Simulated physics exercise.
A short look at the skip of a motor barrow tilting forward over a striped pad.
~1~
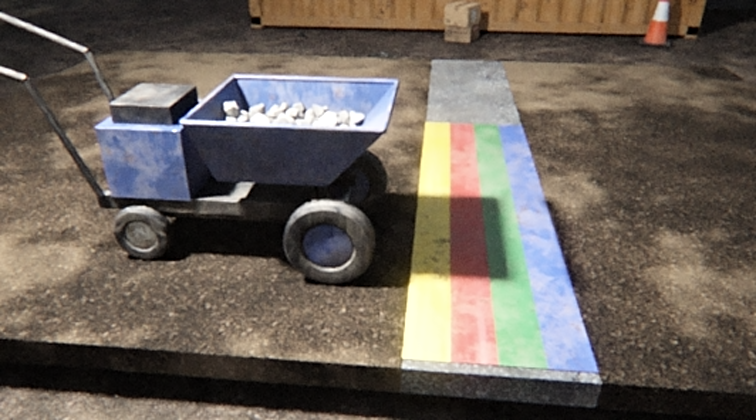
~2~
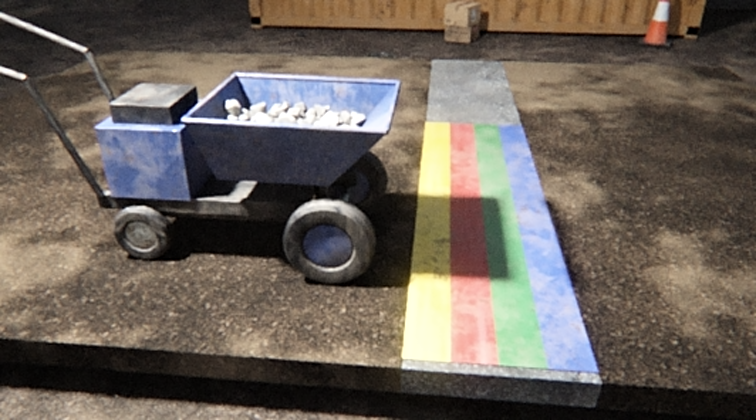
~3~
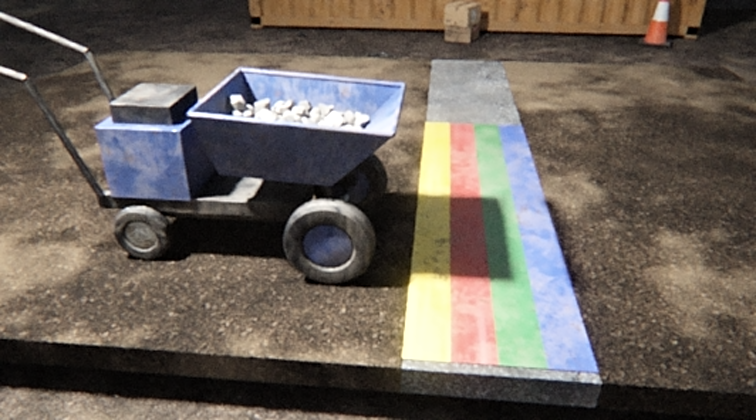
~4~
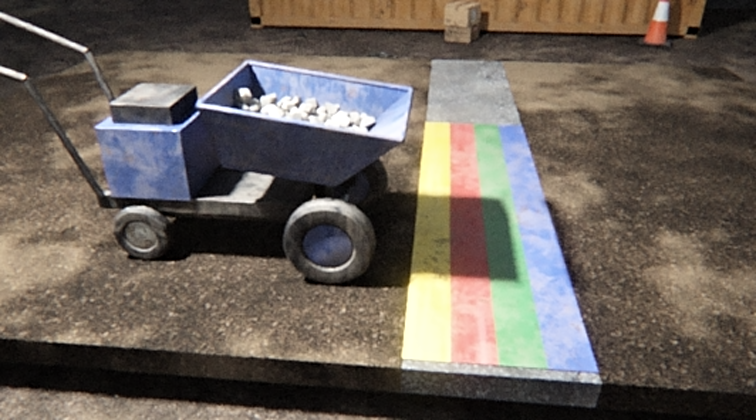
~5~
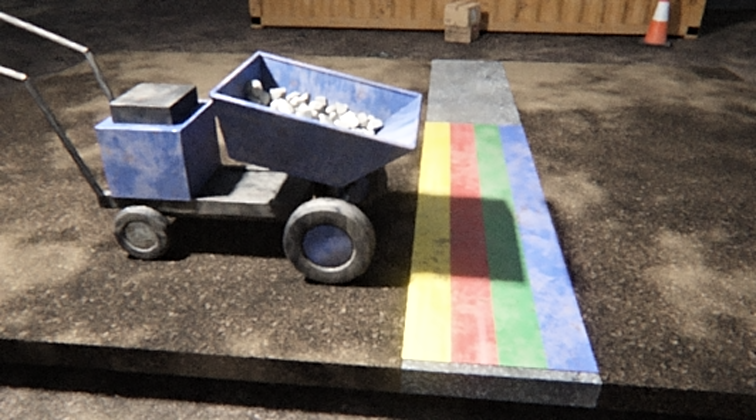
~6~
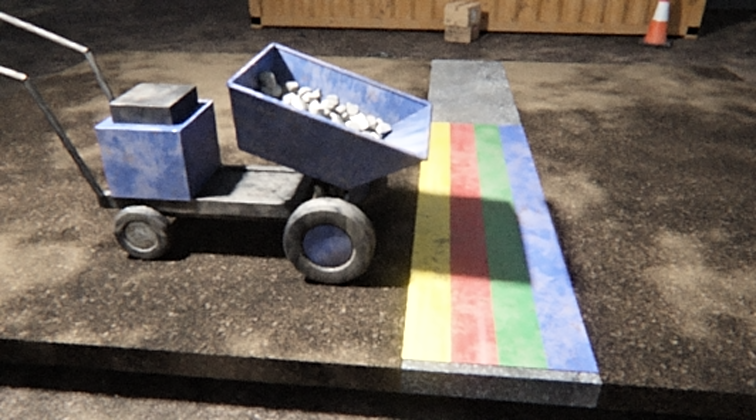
Beside a striped pad, the blue skip of a motor barrow holding pale stones tilts forward.
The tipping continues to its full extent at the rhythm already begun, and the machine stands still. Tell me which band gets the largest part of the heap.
I would say the green band gets the largest part.
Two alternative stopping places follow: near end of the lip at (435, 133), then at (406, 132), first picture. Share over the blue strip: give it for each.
That works out to 30 per cent for the first position and 20 per cent for the second.
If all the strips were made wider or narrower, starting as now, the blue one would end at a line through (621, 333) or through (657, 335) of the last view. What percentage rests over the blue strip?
10 and 0 percent, roughly.
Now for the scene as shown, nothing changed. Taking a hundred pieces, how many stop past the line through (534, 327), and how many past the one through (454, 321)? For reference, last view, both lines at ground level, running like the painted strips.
Estimate: 30 %, then 70 %.
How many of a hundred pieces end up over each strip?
Per strip, roughly: Yellow 0, red 15, green 30, blue 15.
Just after the last frame, skip tipped steeply; every one in the skip.
A moment on, skip tipped right over; roughly two thirds in the skip; about a tenth over the red strip; about a tenth over the green strip; just a few over the blue strip.
Further on, skip tipped right over; roughly a third in the skip; about a tenth over the red strip; roughly a quarter over the green strip; roughly a quarter over the blue strip; about a tenth off the paint.
When it is over, skip tipped right over; roughly a third in the skip; not one over the yellow strip; about a tenth over the red strip; roughly a quarter over the green strip; roughly a quarter over the blue strip; about a tenth off the paint.
